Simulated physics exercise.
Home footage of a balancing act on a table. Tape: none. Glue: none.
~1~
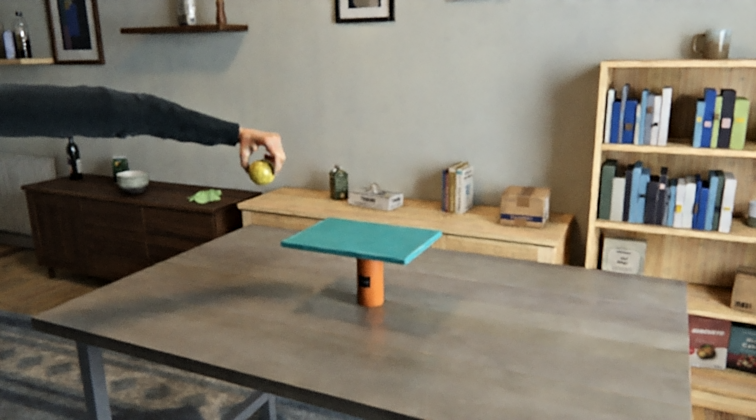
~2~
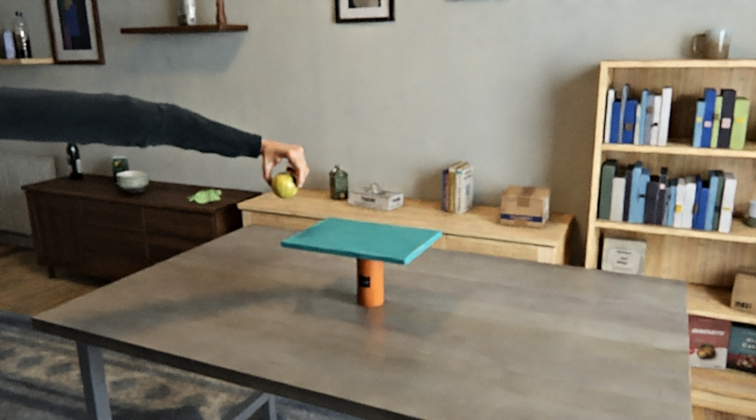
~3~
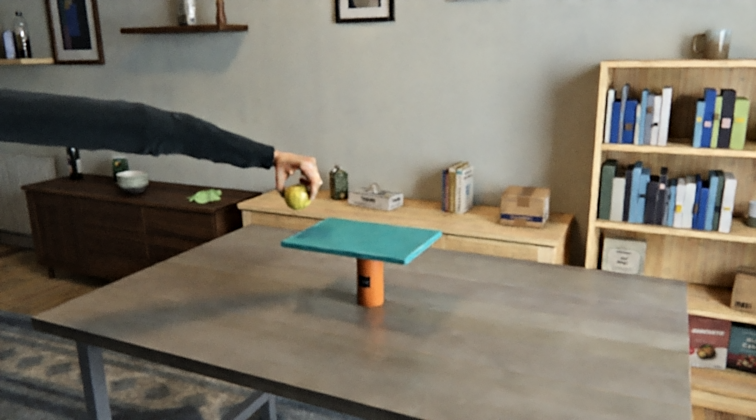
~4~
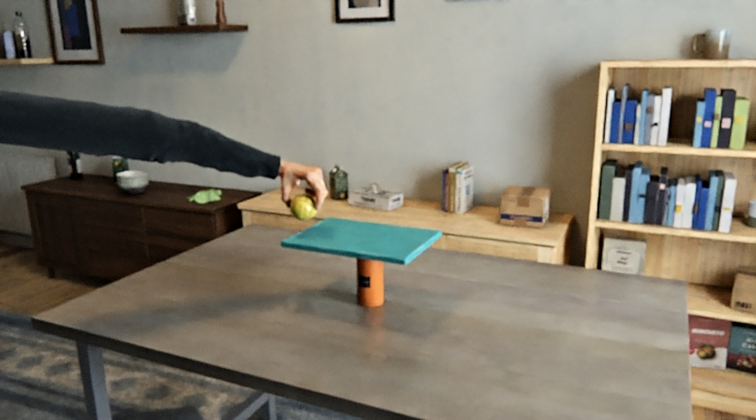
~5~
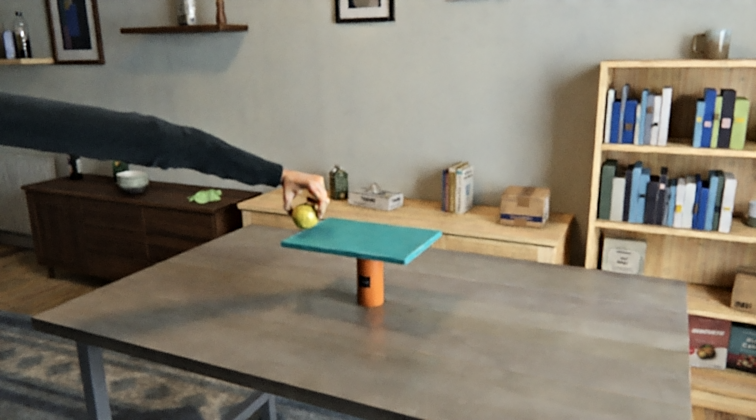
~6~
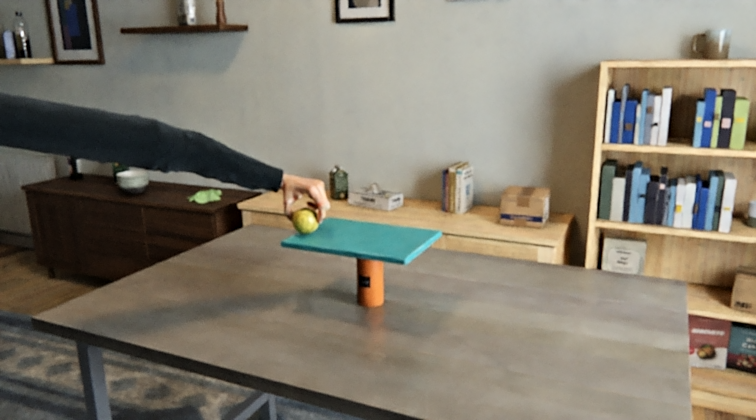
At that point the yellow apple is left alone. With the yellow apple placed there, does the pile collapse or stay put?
It collapses.
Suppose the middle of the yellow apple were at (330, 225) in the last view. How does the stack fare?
The stack then collapses.
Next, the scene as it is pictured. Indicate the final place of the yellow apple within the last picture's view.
At about (275, 282).
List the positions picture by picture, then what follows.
Coming down; yellow apple (262, 173); orange jar (370, 273), in the first picture.
Coming down; yellow apple (285, 186); orange jar (370, 273), in the second picture.
Coming down; yellow apple (298, 197); orange jar (370, 273), in the third picture.
Coming down; yellow apple (304, 208); orange jar (370, 273), in the fourth picture.
Coming down; yellow apple (305, 216); orange jar (370, 273), in the fifth picture.
In place under the hand; yellow apple (306, 221); orange jar (370, 273), in the sixth picture.
Then, 0.40 s past the last view, yellow apple now fallen; turquoise lid rocked 47° from its first pose.
Then, 0.70 s past the last view, turquoise lid now fallen.
Finally, fallen, turquoise lid and yellow apple; orange jar still in place. Final places as the last picture's camera would see them, yellow apple near (275, 282). The stack loses its balance.
